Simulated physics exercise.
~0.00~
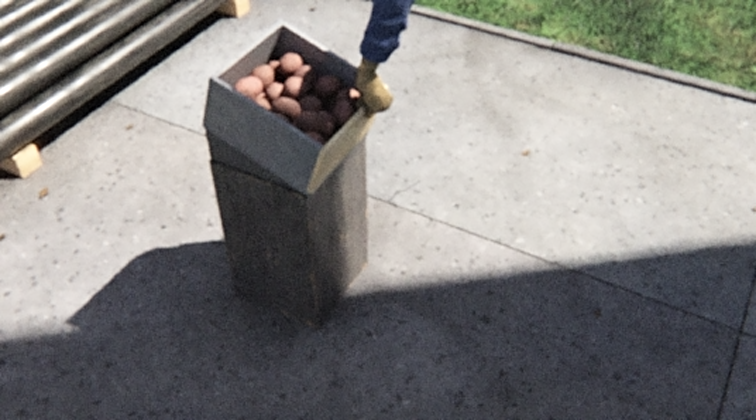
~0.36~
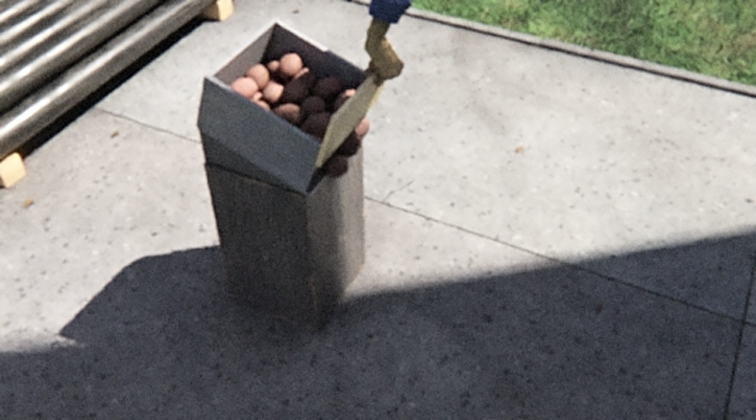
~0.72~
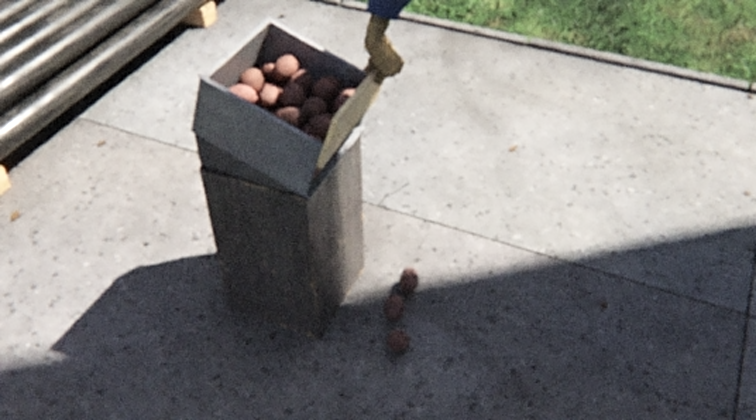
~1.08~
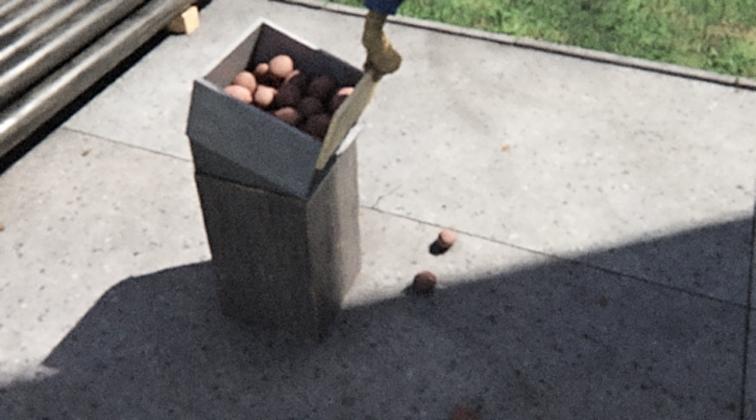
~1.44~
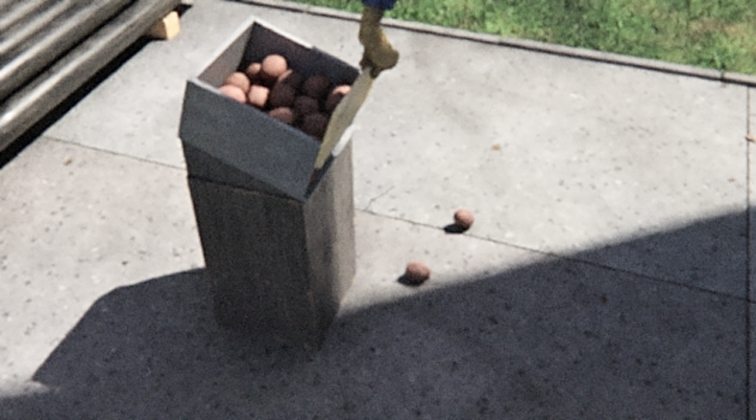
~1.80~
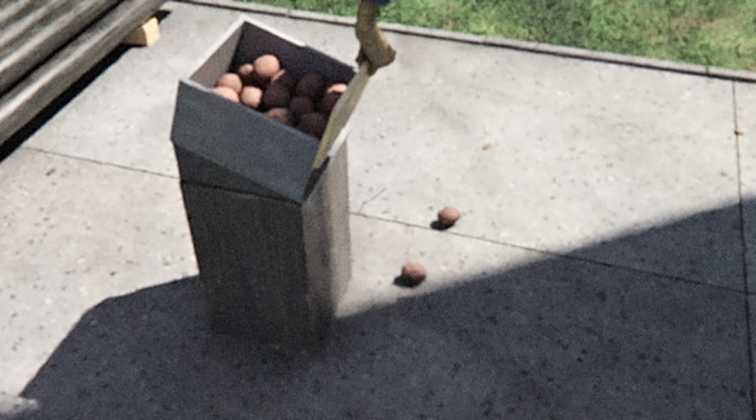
A gloved hand in a blue sleeve holds the sliding gate at the low right end of a grey display bin heaped with red potatoes, set on a tall stand on sunlit paving. The hand lifts the gate a little, and a few potatoes slip out beneath it and drop down the right side of the stand. Three land on the ground and scatter, one rolling toward the viewer and out of sight. The other two roll a short way right and settle near the shadow's edge. The gate stays put, and the bin remains mostly full.
